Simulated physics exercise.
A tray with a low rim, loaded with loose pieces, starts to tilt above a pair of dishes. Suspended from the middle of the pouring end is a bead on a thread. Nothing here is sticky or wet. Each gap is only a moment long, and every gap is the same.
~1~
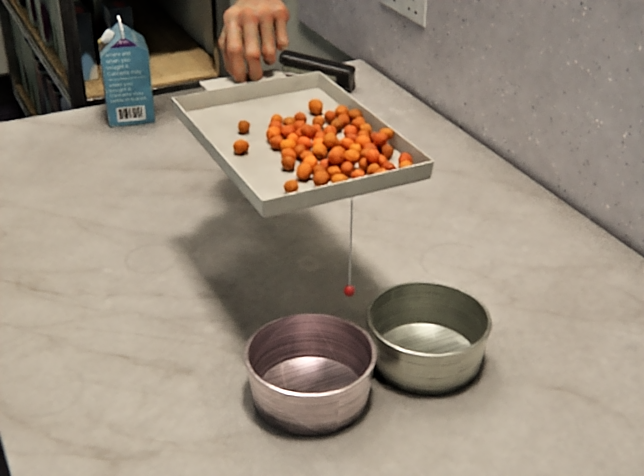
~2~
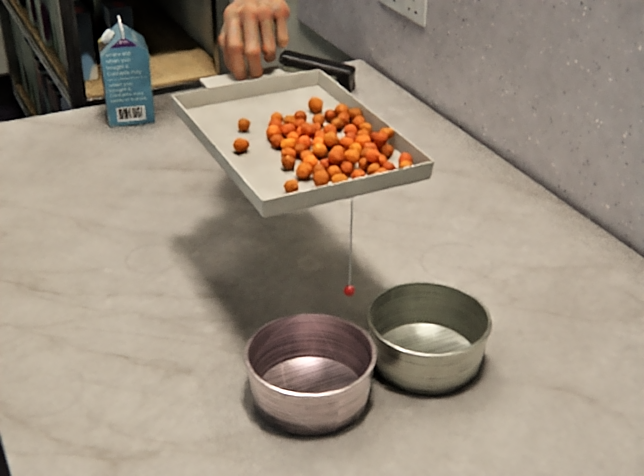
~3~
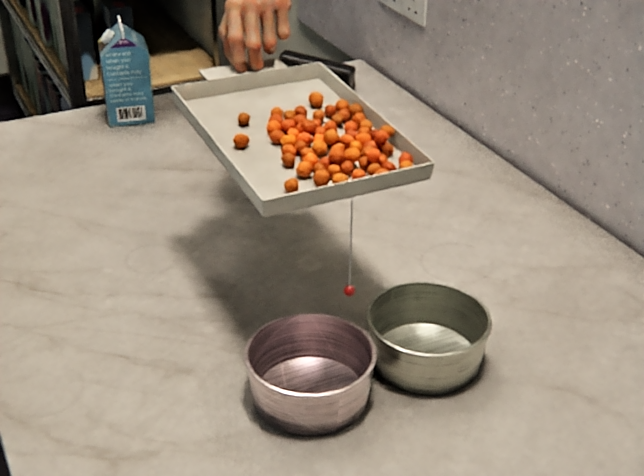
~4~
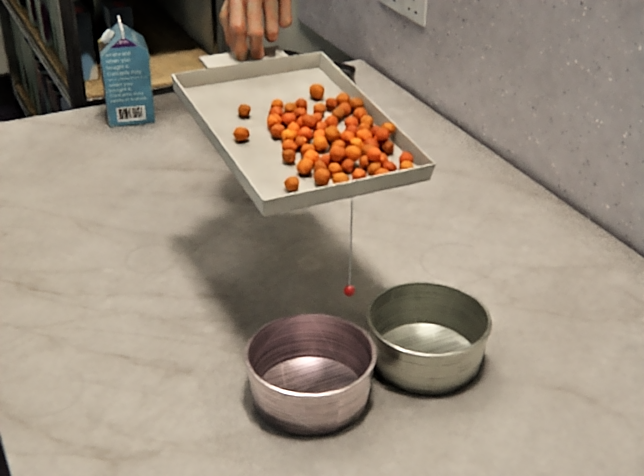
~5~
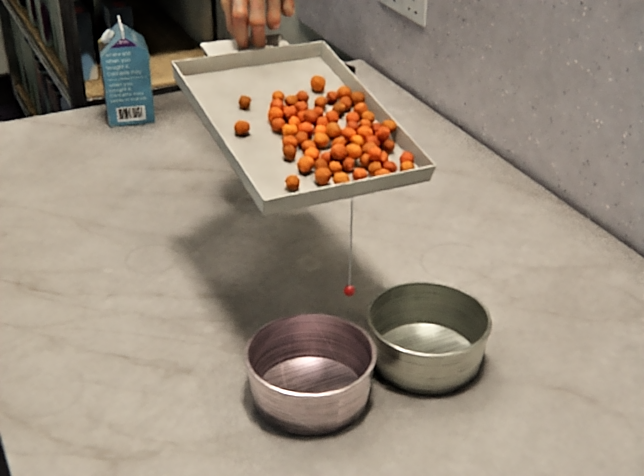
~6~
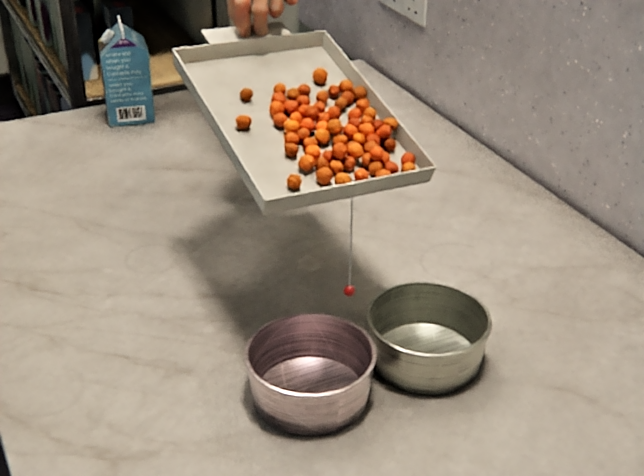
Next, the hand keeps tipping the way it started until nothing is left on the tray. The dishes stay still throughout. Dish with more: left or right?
The rightmost dish is going to catch more.
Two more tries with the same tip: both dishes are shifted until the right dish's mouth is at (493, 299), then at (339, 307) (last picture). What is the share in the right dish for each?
Trial 1 30%, trial 2 10%.
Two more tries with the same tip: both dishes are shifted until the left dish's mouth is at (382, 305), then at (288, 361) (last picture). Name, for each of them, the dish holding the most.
At the first place the dish on the left, at the second right.
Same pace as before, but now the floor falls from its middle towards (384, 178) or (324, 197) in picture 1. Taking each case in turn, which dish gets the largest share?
First the dish on the right, then the dish on the left.
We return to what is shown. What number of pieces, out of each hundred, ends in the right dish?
Around 70 in every hundred pieces.
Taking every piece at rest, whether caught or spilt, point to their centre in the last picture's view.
Close to (423, 355) in the last view.
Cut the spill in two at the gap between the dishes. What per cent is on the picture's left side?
It comes to about 20 percent.
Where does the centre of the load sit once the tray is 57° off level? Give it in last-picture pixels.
Somewhere around pixel (374, 136) in the last picture.
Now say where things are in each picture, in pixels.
The first picture shows corners of the pouring end (264, 199) and (431, 160), level; middle of the load (331, 140), coated peanuts; left dish (339, 408); right dish (460, 368); bead on its thread (350, 291).
The second picture shows corners of the pouring end (264, 199) and (431, 161), level; middle of the load (331, 139).
The third picture shows corners of the pouring end (264, 198) and (432, 162), tipped barely, lowest at the right corner; middle of the load (331, 137).
The fourth picture shows corners of the pouring end (265, 198) and (433, 163), tipped a little, lowest at the right corner; middle of the load (332, 133).
The fifth picture shows corners of the pouring end (266, 198) and (433, 164), tipped a little, lowest at the right corner; middle of the load (333, 130).
The sixth picture shows corners of the pouring end (267, 198) and (434, 166), tipped a little, lowest at the right corner; middle of the load (335, 127); left dish (339, 408); right dish (460, 368).
Just after the last frame, tray tipped steeply; almost all on the tray; just a few in the air.
A moment on, tray tipped right over; almost all on the tray; just a few in the right dish; just a few outside both.
Further on, tray tipped past a quarter turn; about a tenth in the left dish; roughly two thirds in the right dish; about a tenth outside both; just a few in the air.
When it is over, tray tipped past a quarter turn; about a tenth in the left dish; roughly two thirds in the right dish; about a tenth outside both; just a few in the air.
